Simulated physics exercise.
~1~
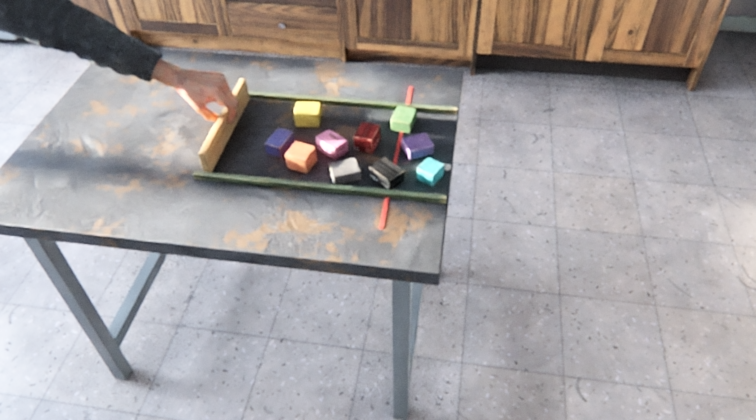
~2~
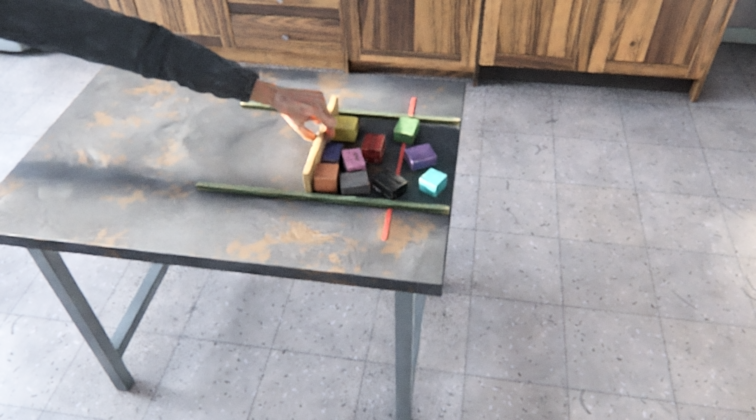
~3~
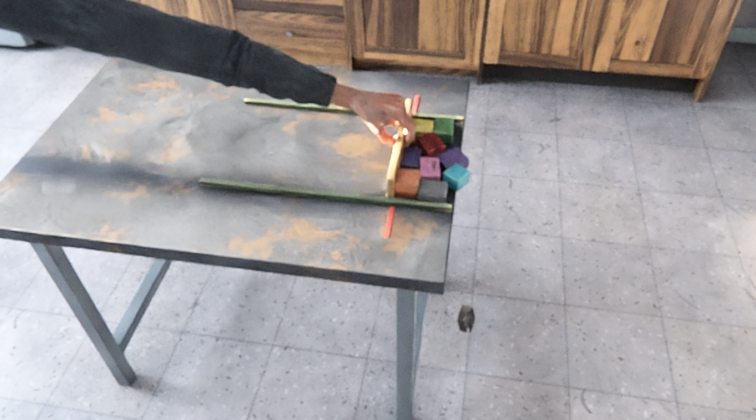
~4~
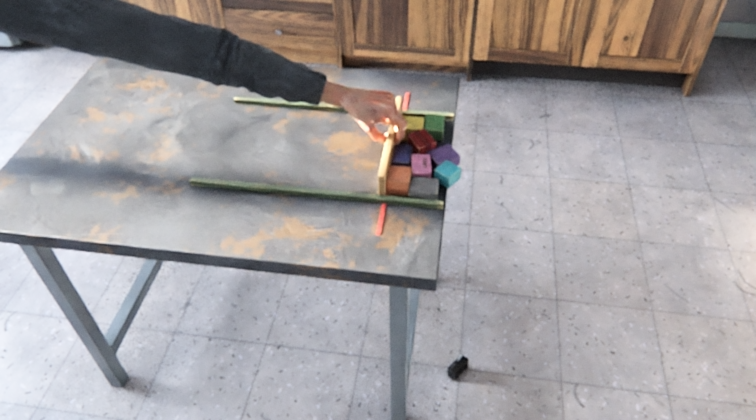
We see a hand push an upright board rightward along a dark tabletop between two green strips, sweeping a cluster of colourful blocks toward the edge. The board stops near the red tape as a black block drops to the floor, while the others stay bunched at the edge.
